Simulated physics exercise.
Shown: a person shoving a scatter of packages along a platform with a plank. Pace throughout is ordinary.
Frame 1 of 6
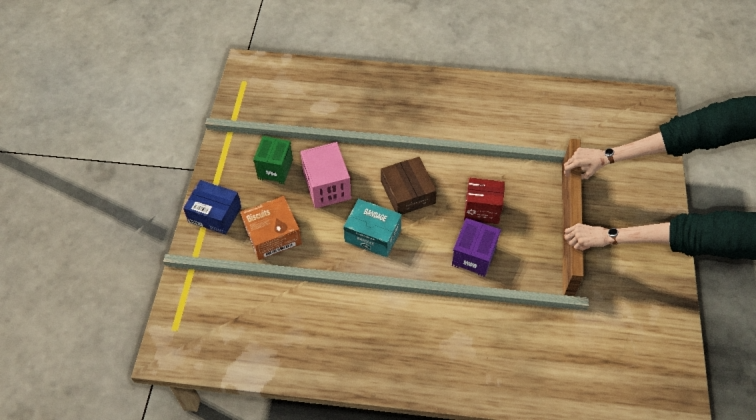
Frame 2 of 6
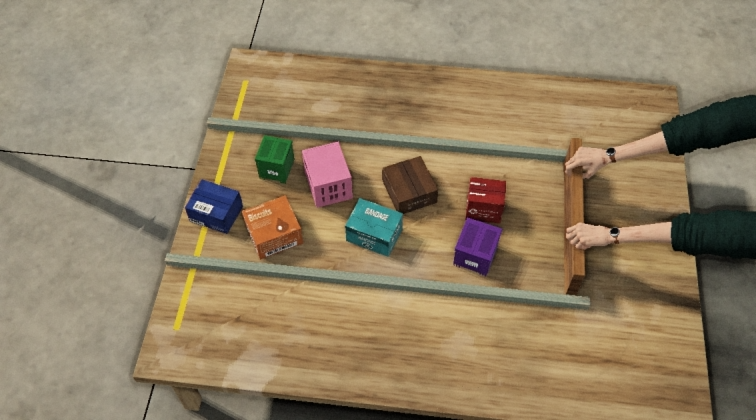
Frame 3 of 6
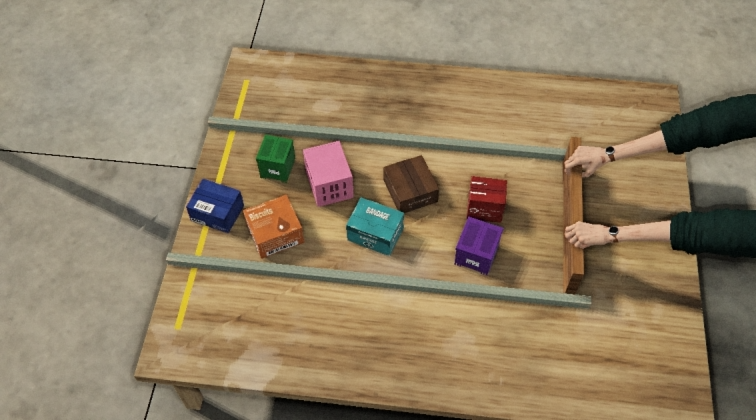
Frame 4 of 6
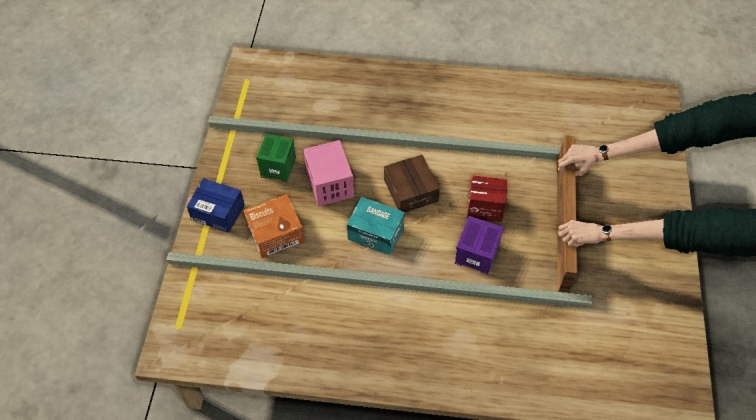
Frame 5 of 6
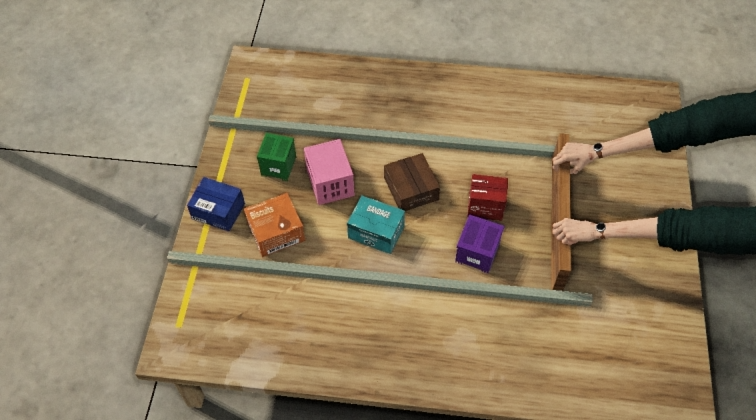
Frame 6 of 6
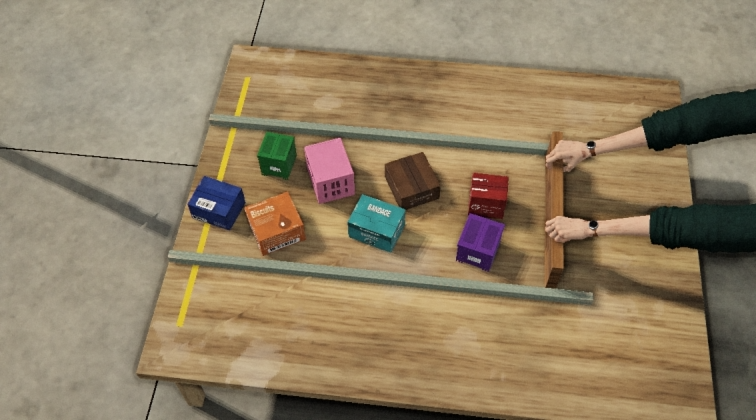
A wooden plank, gripped by two hands in dark green sleeves, slides slightly left between two rails on a wooden table, while the eight colourful boxes scattered in front of it, near a yellow line, stay in place.
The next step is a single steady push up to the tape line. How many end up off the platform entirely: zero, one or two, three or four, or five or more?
Five or more.
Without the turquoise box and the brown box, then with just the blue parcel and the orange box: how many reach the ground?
4 in the first case, 4 in the second.
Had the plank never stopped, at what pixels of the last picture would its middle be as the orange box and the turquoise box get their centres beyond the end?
Middle: Roughly (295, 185); roughly (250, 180).
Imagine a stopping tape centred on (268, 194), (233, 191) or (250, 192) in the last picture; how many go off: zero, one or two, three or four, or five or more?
Three to four; at least five; three or four.
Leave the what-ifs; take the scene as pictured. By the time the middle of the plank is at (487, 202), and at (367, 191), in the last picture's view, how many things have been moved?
Counting first: 2, next 8.
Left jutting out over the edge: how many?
I make it 2.
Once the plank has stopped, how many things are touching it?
That makes 2.
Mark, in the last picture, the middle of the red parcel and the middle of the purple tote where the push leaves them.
The red parcel comes to rest at (200, 171), and the purple tote comes to rest at (186, 217).
A little later, none off yet; blue parcel at rest near (217, 203); green tote at rest near (278, 156); orange box at rest near (275, 224).
Next, none off yet; blue parcel shifted a little near (205, 199); green tote shifted about its own width near (243, 144); orange box shifted about its own width near (246, 222).
Later still, two off so far; blue parcel fallen near (160, 204); green tote dropping near (185, 179); orange box tilted a little near (166, 207).
When it is over, the number that fall off is five or more; down, brown box, turquoise box, pink crate, orange box, green tote and blue parcel.
